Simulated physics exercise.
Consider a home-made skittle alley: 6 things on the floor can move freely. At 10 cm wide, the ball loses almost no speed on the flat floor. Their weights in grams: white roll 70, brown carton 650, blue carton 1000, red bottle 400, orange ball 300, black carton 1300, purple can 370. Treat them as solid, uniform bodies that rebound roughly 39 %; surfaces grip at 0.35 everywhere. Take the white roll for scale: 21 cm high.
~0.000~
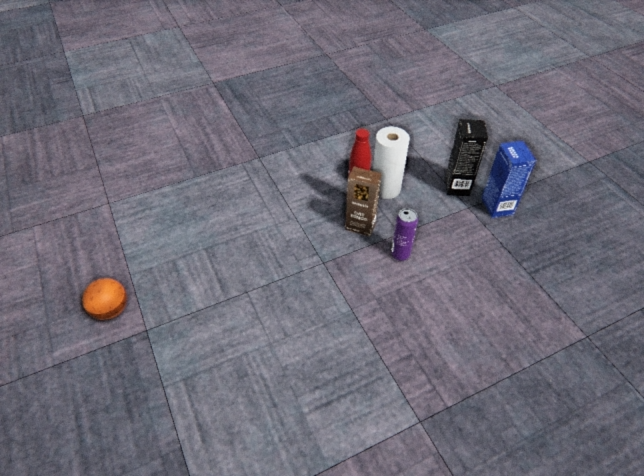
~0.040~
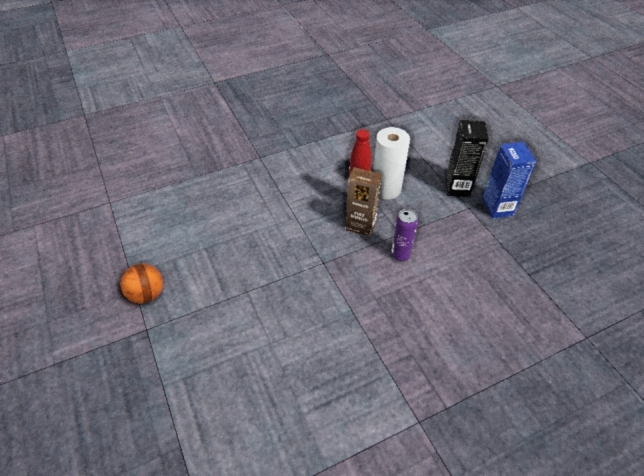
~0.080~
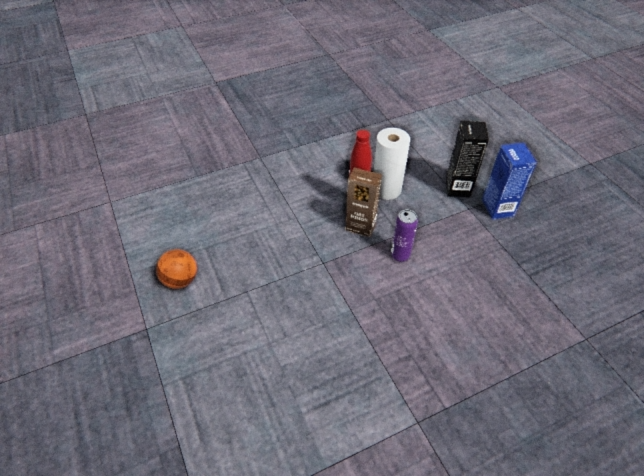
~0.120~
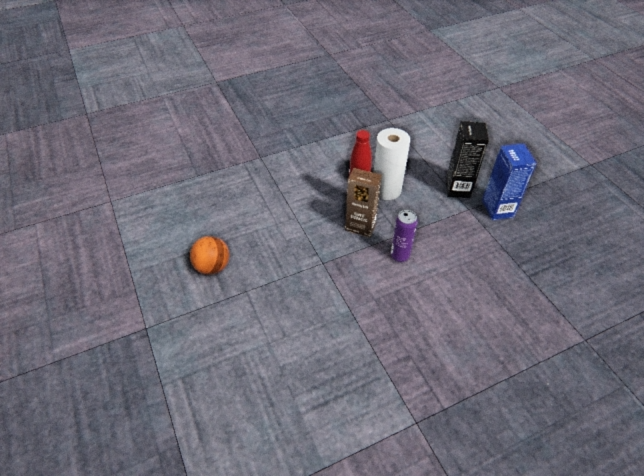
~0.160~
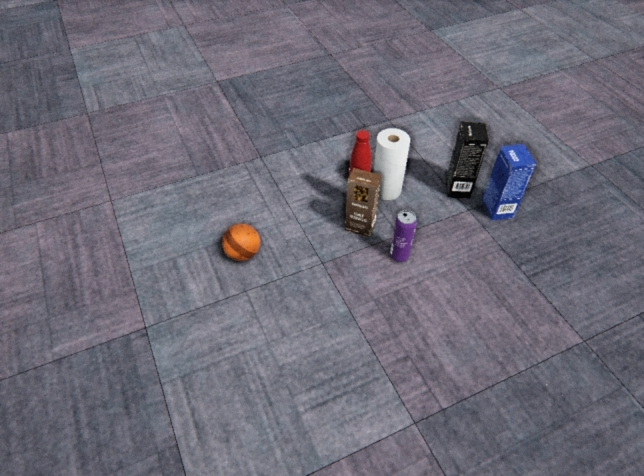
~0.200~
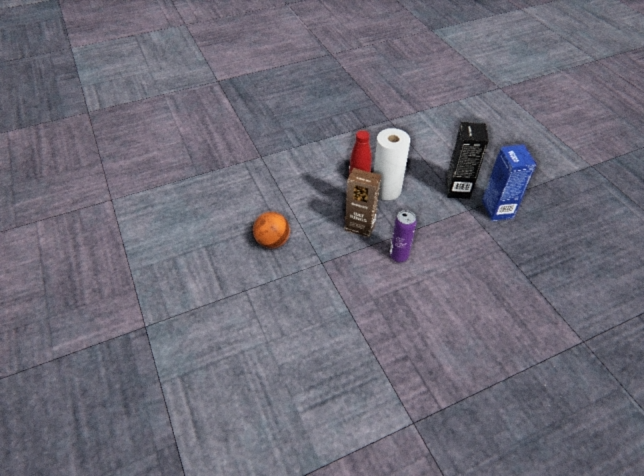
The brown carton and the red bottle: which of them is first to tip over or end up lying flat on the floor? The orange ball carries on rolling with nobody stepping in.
The second of the two.
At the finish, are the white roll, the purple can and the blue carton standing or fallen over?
Here's how it ends: The white roll comes down, the purple can never goes down, and the blue carton never goes down.
Around 0.60 s, 85 cm rolled; orange ball near (351, 155); red bottle at 25° to upright near (400, 161); brown carton shifted 2 cm near (369, 206); white roll at 19° to upright.
Around 1.10 s, 119 cm rolled; orange ball near (379, 91); red bottle on its side near (420, 177); brown carton shifted 2 cm near (369, 206); white roll on its side.
Around 1.80 s, 169 cm rolled; orange ball near (407, 25); red bottle on its side near (420, 178); brown carton shifted 2 cm near (369, 206); white roll on its side.
Around 2.70 s, 234 cm rolled; red bottle on its side near (420, 178); brown carton shifted 2 cm near (369, 206); white roll on its side.
Finally (3.3 s), on their side or leaning hard on the floor, white roll and red bottle; the other 4 still in place (within 8 cm). Final places as that camera would see them, brown carton near (369, 206), red bottle near (421, 178). Brown carton was never lost; red bottle went at 0.66 s.
